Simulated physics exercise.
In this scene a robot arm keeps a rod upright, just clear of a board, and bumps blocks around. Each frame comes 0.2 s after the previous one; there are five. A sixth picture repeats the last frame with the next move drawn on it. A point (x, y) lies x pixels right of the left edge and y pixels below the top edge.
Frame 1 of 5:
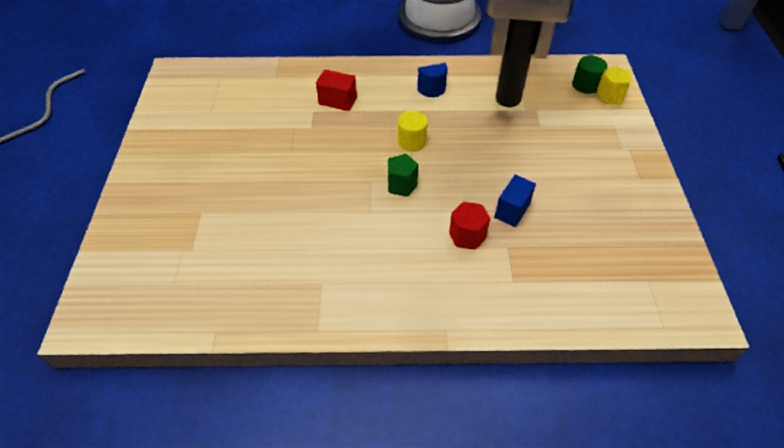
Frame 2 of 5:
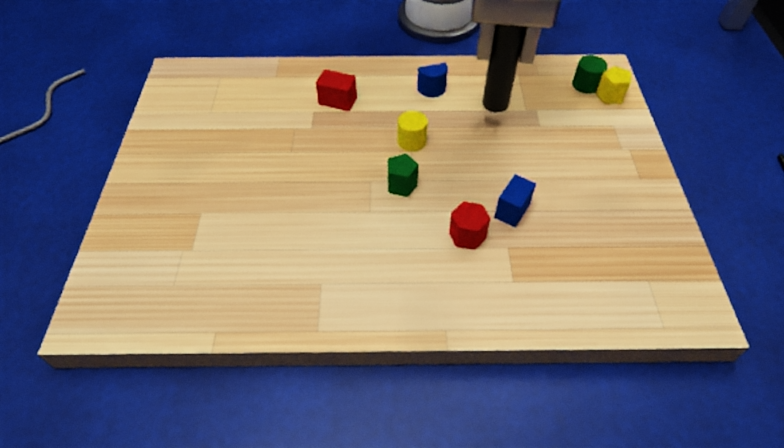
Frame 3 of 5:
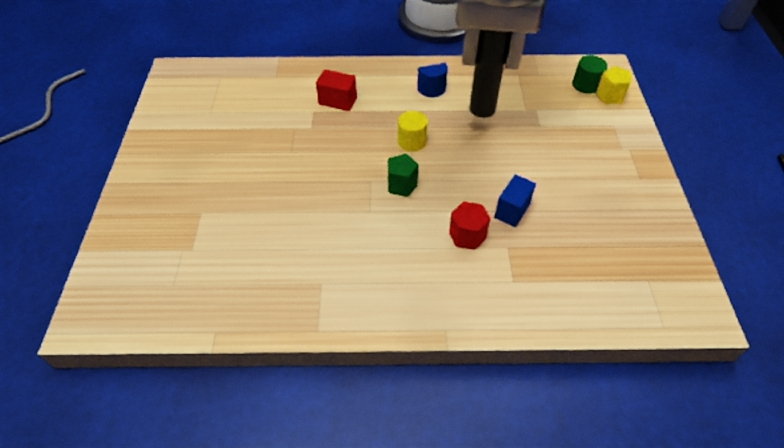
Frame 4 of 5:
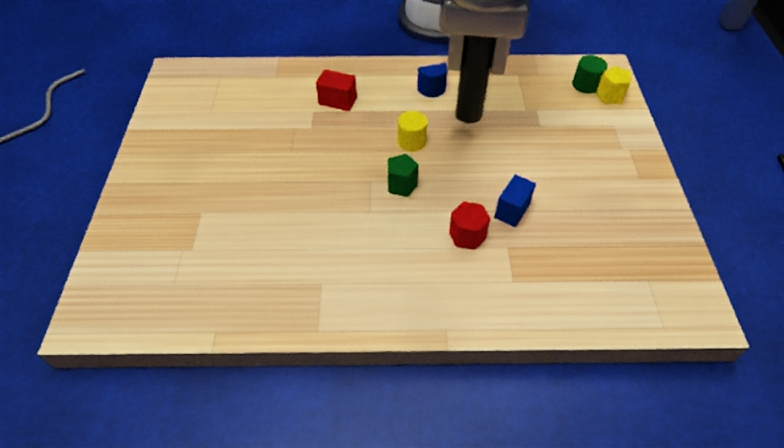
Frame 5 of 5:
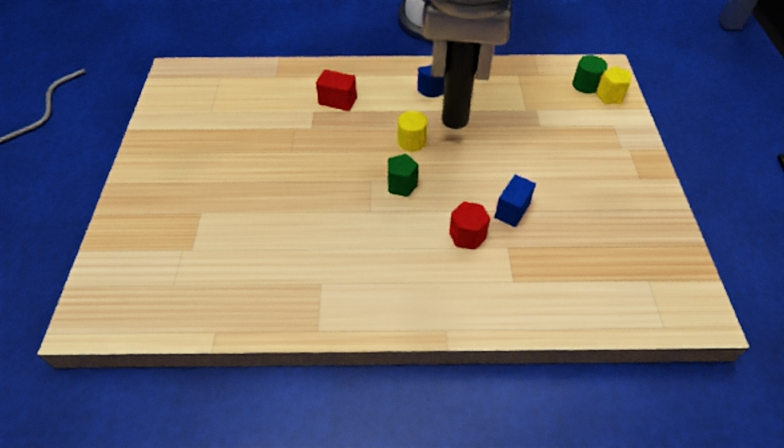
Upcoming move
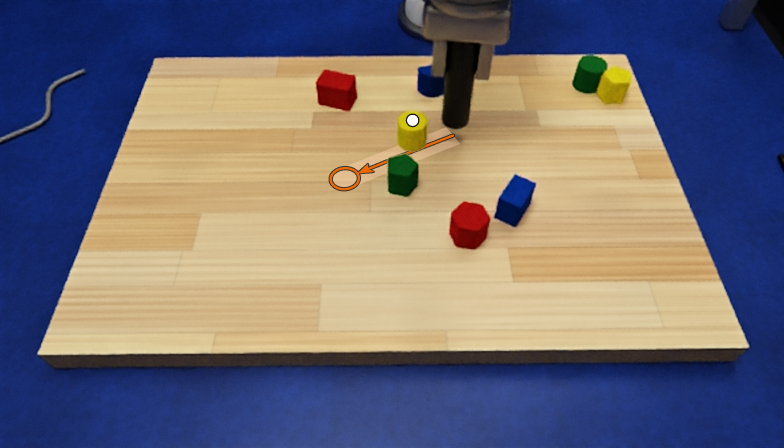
The clip opens on a light wooden board on a blue surface, with red, blue, green and yellow blocks scattered across it and a dark rod held above its far side. The rod glides steadily left and slightly toward the viewer, nearing the yellow disc, while every block stays still.
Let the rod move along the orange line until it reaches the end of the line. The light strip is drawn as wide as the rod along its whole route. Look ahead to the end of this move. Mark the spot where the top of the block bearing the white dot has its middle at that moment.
The middle of its top is at (365, 126).
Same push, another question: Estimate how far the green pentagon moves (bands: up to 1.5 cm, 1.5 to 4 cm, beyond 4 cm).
My estimate: Under 1.5 cm.
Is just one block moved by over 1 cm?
In short: Yes.
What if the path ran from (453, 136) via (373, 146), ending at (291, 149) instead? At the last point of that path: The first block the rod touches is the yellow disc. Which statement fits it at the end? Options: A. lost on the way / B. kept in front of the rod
B
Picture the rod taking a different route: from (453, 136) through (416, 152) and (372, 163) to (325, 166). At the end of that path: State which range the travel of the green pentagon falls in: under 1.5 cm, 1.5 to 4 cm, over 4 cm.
Less than 1.5 cm.
Path on the board, from (453, 136) to (345, 178); the dot is on the yellow disc.
What follows on the original path. One third of the way, rod at (419, 134); yellow disc at (391, 123).
Two thirds of the way, rod at (381, 148); yellow disc at (366, 125).
At the end, rod at (343, 164); green pentagon in place; yellow disc at (365, 126).
